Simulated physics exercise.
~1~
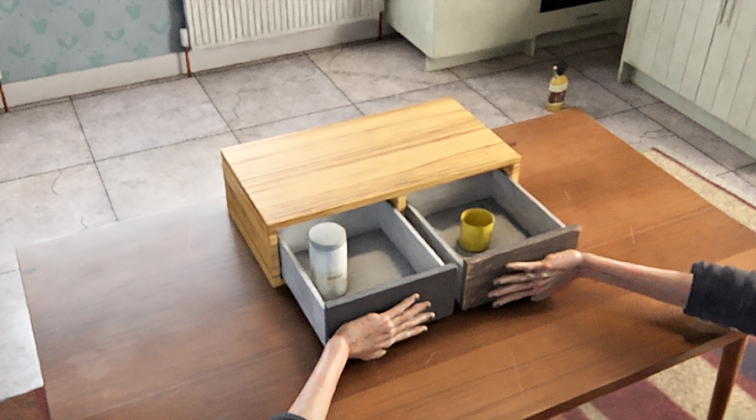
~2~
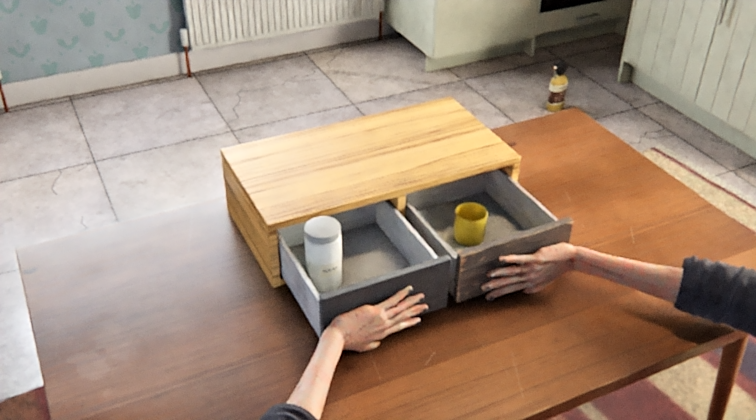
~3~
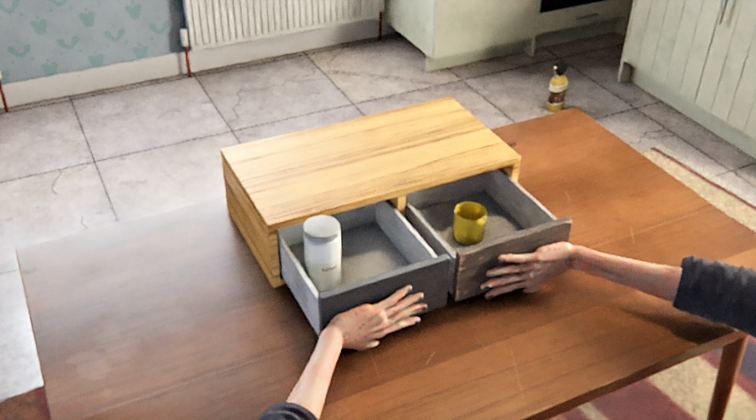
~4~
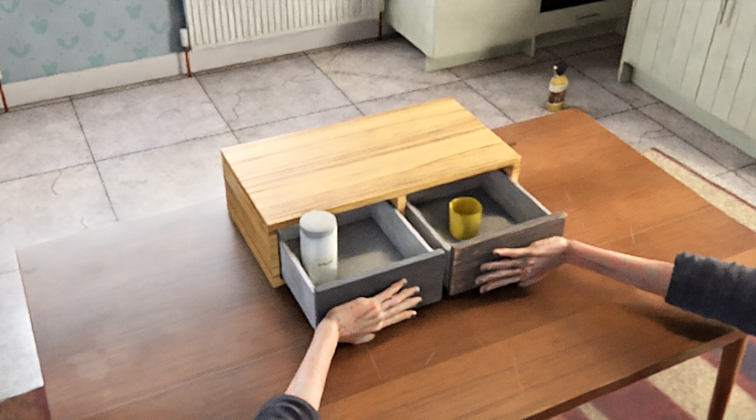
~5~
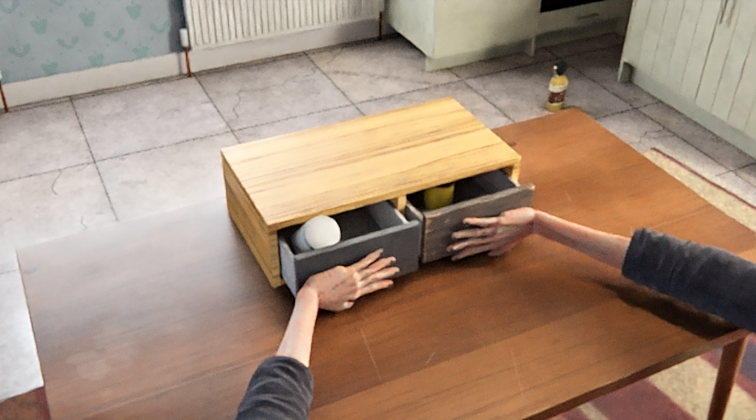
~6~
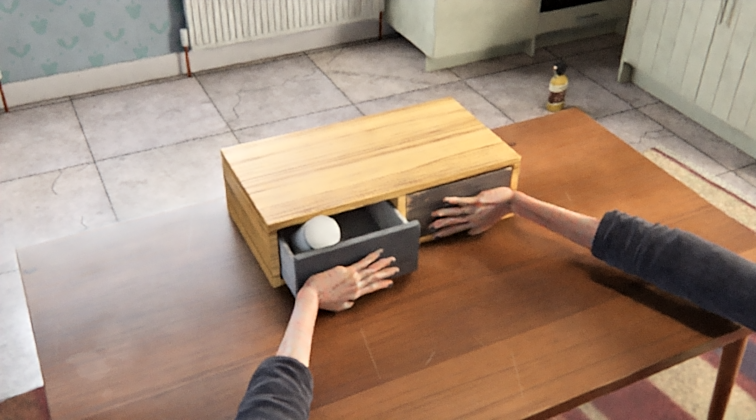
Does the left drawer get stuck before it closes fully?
Yes, the left drawer stops partway in and stays ajar, with the white jar leaning inside it, while the right drawer closes flush.
